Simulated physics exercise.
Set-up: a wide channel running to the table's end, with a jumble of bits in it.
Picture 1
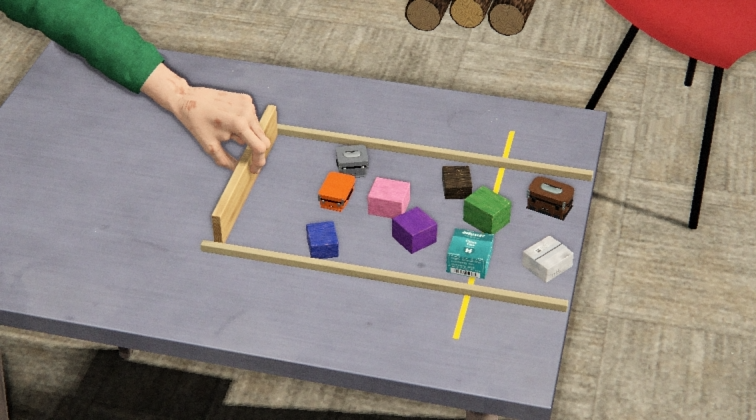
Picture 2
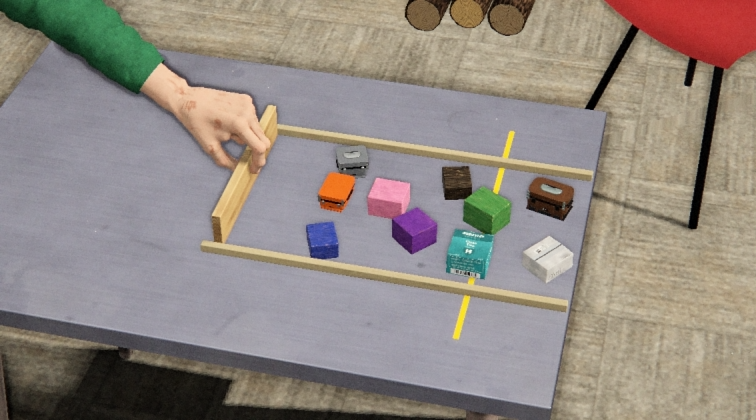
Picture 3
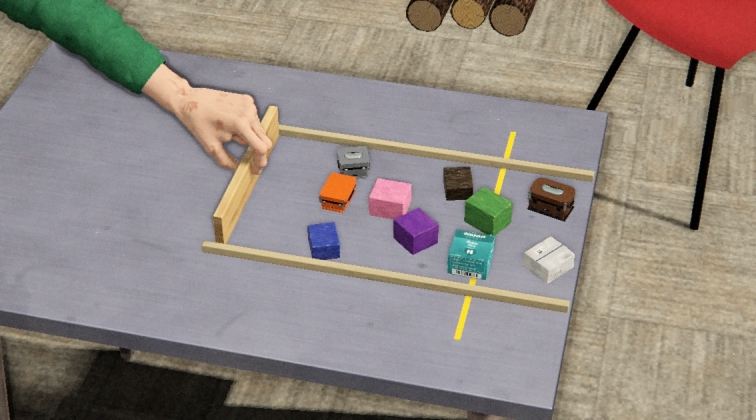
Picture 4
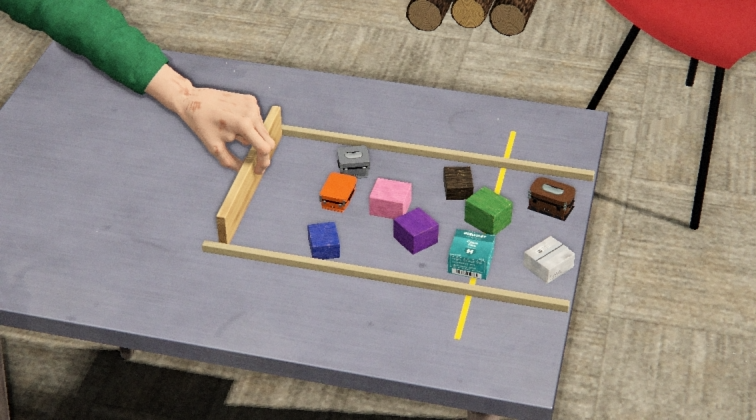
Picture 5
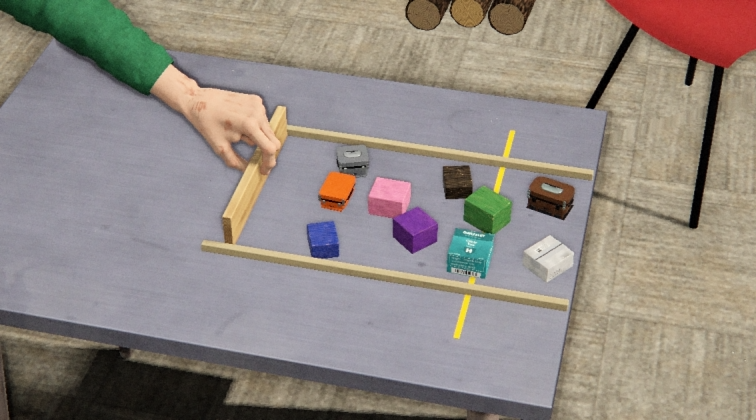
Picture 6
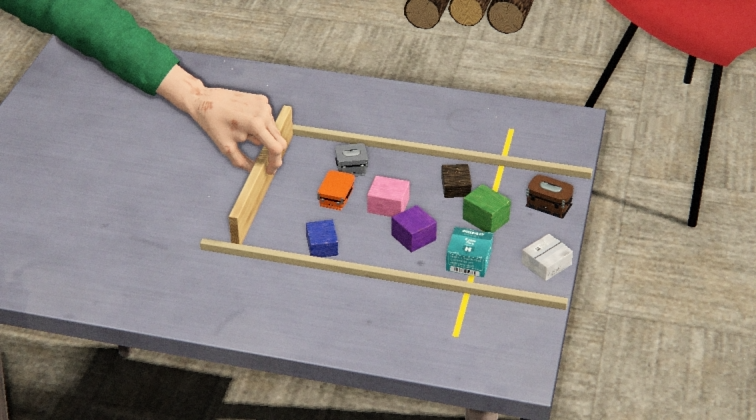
A hand slides a wooden board slightly right between two rails, while the colourful boxes stay still.
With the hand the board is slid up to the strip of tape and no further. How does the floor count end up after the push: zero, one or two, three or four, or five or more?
The floor count ends at zero.
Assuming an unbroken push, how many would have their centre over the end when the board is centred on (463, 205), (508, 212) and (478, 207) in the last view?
In order of the places given, that's 0, 3 and 0.
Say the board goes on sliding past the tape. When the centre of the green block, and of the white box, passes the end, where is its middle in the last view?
Points: About (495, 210) and about (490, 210).
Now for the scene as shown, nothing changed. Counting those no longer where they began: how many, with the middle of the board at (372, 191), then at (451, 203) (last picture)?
One spot: 4. Other spot: 8.
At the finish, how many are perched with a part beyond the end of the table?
Number: 3.
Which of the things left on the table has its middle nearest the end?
White box.
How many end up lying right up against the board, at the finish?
Result: 4 in all.
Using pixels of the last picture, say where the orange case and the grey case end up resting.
The orange case comes to rest at (500, 215), and the grey case comes to rest at (509, 188).
A little later, none off yet; white box at rest near (547, 257); brown case at rest near (550, 196); green block at rest near (486, 210).
Next, none off yet; white box at rest near (547, 257); brown case at rest near (550, 196); green block shifted a little near (504, 211).
When it is over, the number that fall off is zero.
